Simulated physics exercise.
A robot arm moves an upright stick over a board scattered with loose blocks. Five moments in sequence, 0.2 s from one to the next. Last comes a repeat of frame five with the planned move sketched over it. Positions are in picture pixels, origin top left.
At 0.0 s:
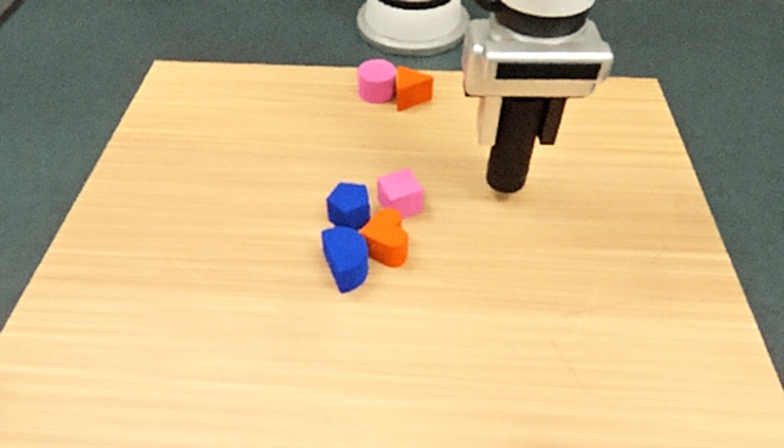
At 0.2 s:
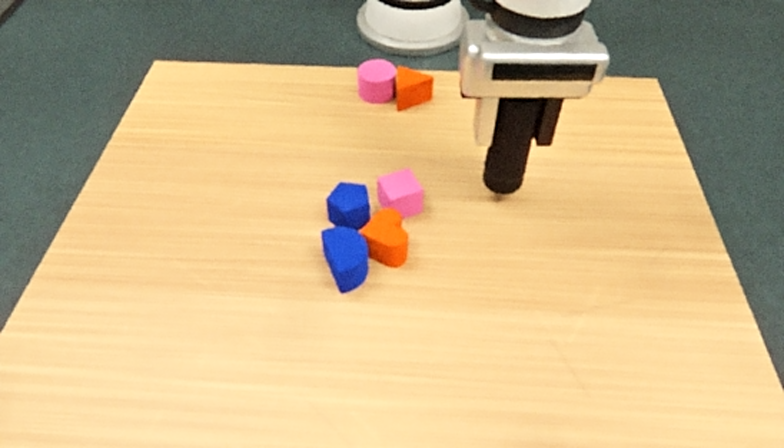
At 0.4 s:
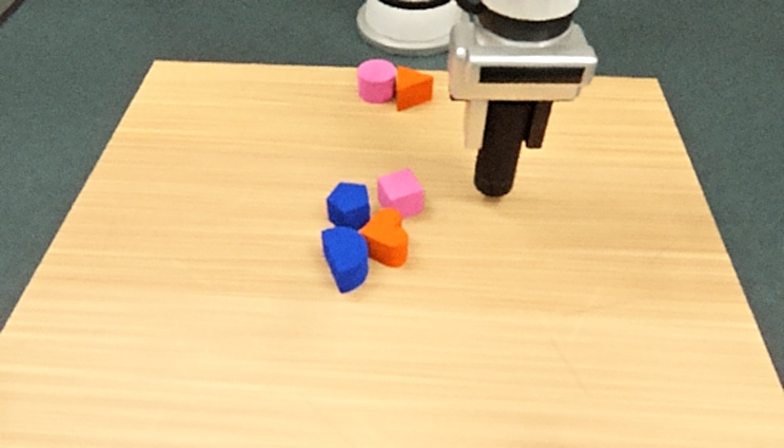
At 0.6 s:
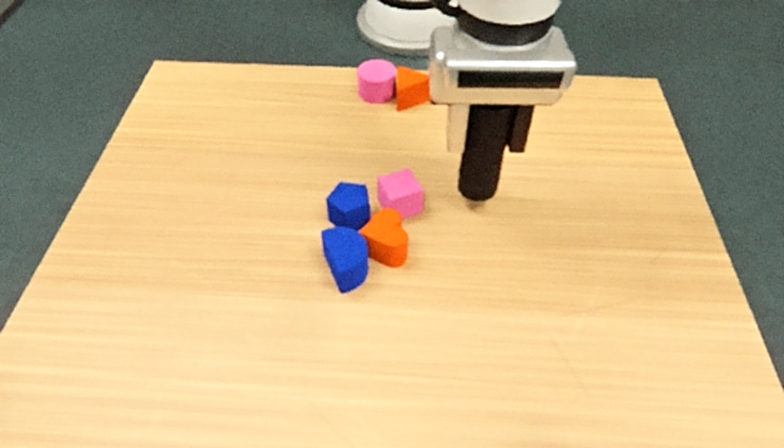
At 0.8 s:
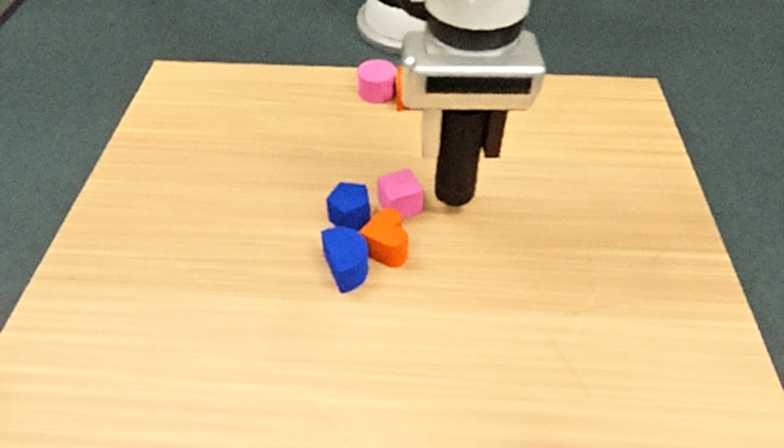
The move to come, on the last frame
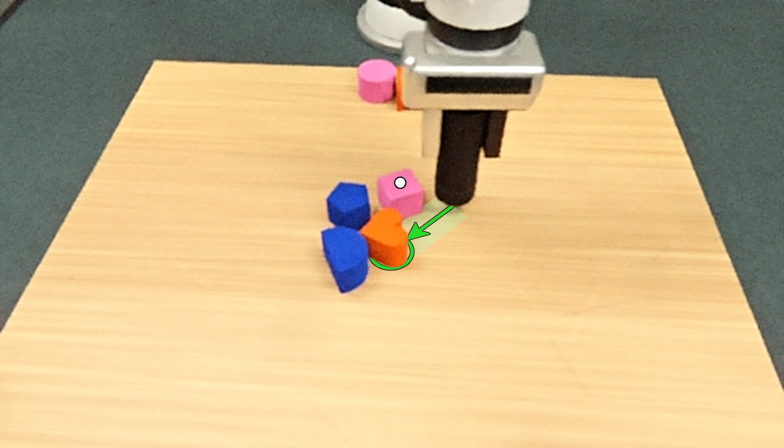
A robot arm holding a black upright stick slid a short way left across the wooden board, coming close beside the pink square block, while the blue, orange and pink blocks all stayed still.
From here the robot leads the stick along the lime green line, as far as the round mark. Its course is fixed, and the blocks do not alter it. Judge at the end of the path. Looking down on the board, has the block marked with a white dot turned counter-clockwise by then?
No - that is not the case.
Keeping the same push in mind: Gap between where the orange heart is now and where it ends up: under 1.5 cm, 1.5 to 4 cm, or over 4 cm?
My answer is that it shifts 1.5 to 4 cm.
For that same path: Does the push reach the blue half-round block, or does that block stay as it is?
Its place changes.
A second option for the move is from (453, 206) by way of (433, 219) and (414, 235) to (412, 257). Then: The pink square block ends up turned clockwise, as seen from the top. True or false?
My answer: True.
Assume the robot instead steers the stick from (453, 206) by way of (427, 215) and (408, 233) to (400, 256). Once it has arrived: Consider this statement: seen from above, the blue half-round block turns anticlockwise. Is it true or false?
Answer: True.
Path on the board, from (453, 206) to (391, 251); the dot is on the pink square block.
On the path given first. Halfway along, stick at (423, 216); pink square block at (390, 187), turned 40° clockwise.
At the end, stick at (391, 239); blue half-round block at (320, 257), turned 35° anticlockwise; blue pentagonal block at (344, 194); orange heart at (352, 234); pink square block at (388, 188), turned 60° clockwise.
